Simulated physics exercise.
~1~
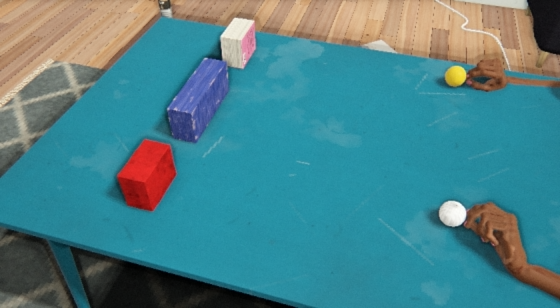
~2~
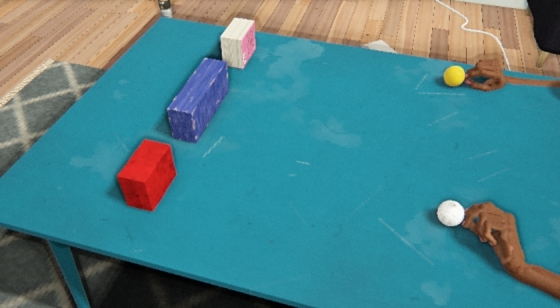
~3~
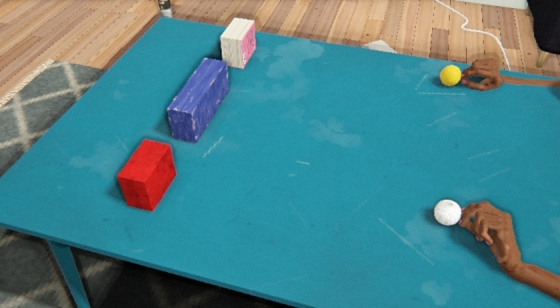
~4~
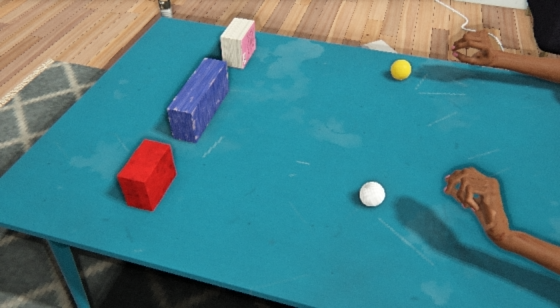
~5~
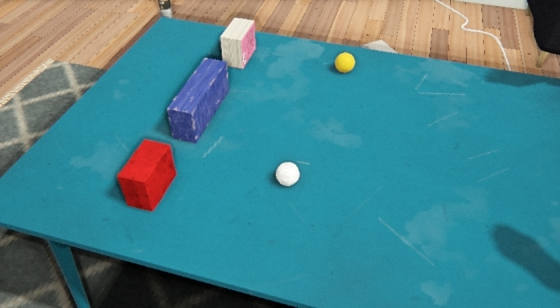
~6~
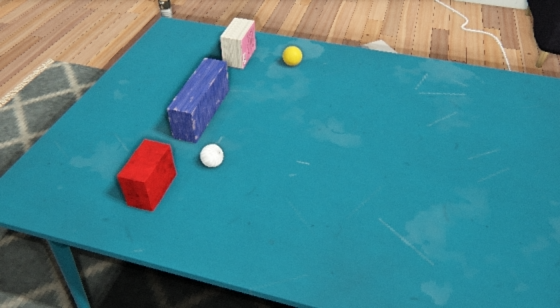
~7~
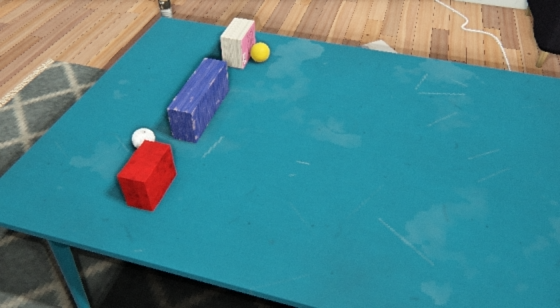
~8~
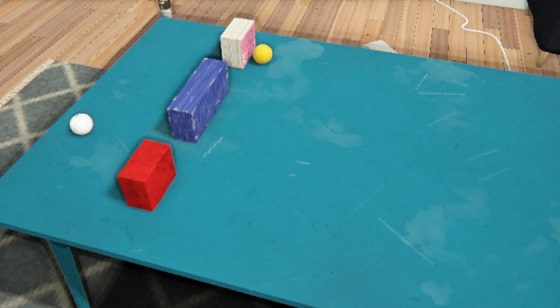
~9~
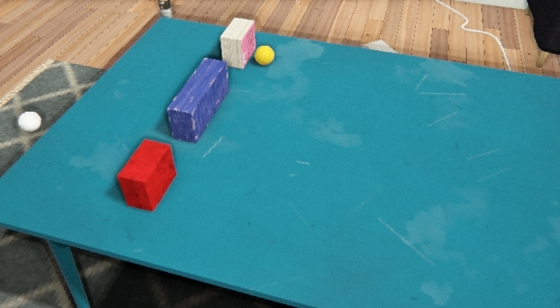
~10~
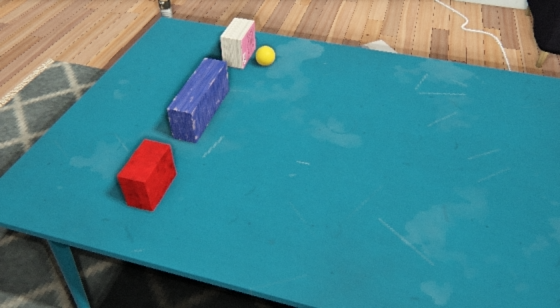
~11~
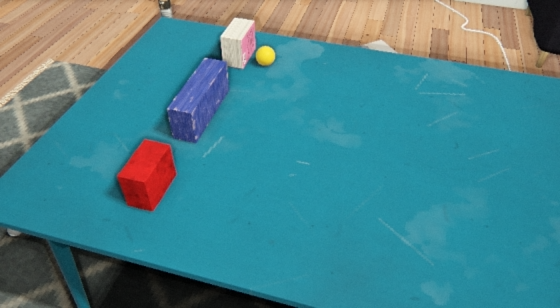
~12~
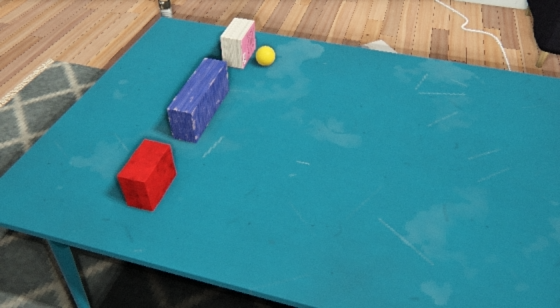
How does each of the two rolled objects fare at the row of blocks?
The yellow one hits the pink and white block and comes to rest beside it. The white one passes through the gap between the red and blue blocks and carries on off the left side of the table.
